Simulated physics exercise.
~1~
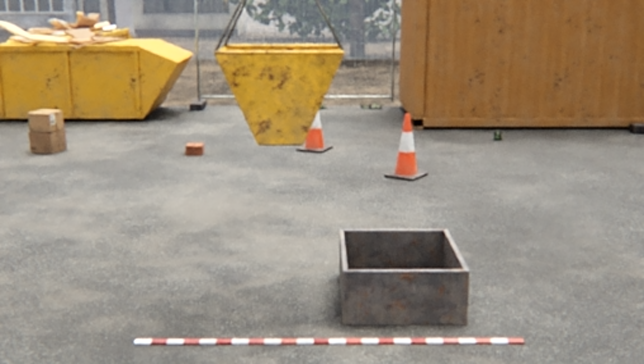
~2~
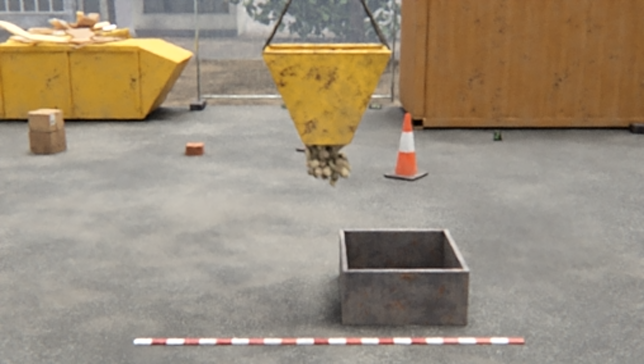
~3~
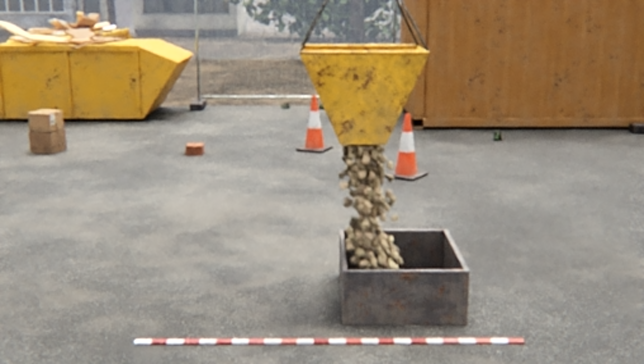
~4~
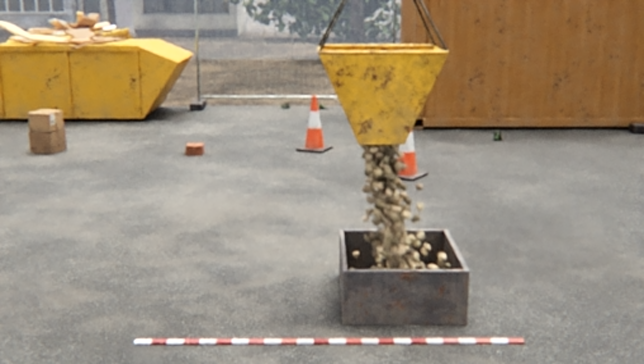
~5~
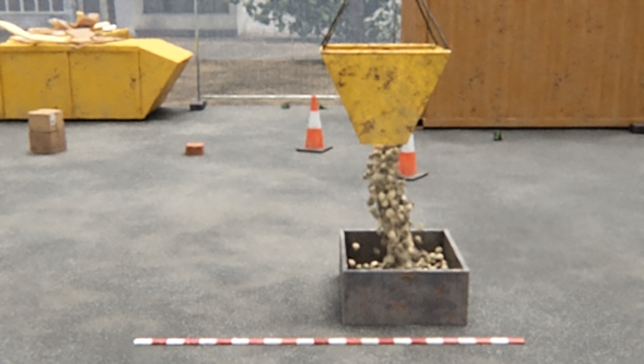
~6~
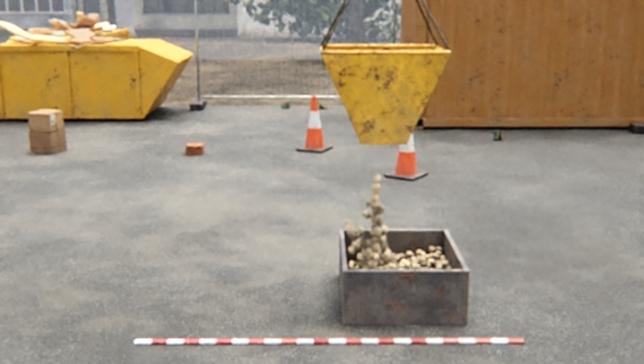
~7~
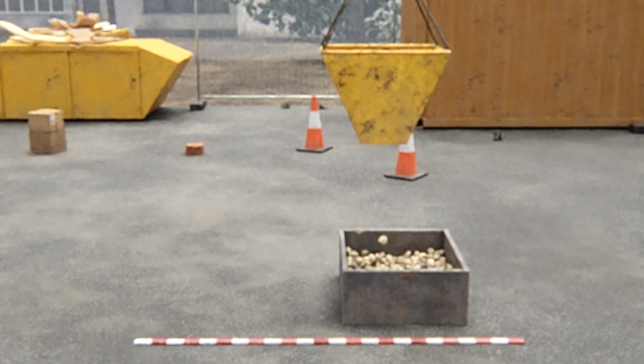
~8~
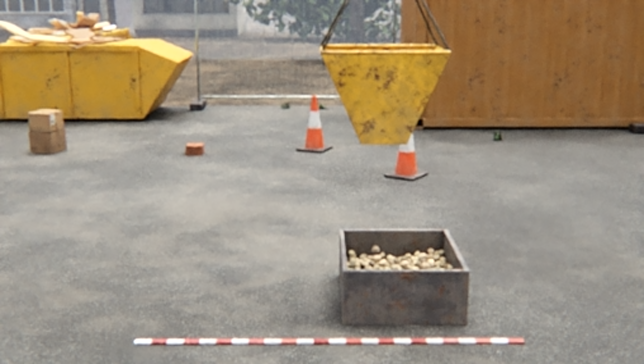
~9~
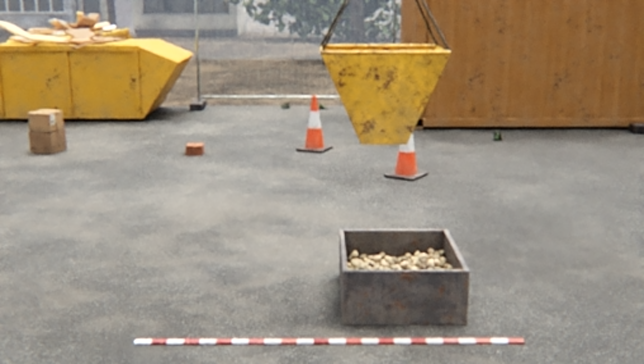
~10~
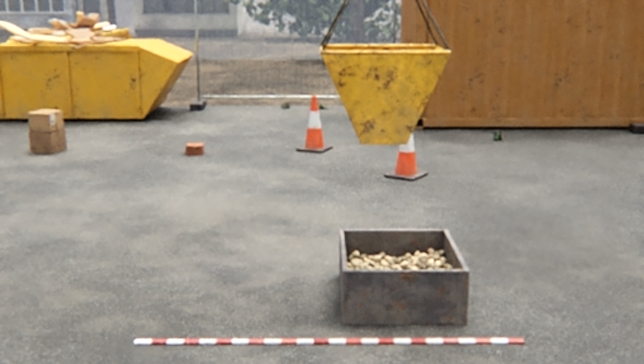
The clip opens on a paved yard where a yellow crane skip hangs above the ground, with an open dark bin to its right behind a red and white striped staff. The skip travels rightwards, and round, pale stones begin dropping from its underside. As it moves over the bin, the stones pour down in a thick column and land inside, some bouncing about. The skip stops above the bin while the stream continues, then thins and ends. The last stones drop in and settle, leaving a heap lying in the bin beneath the still skip.
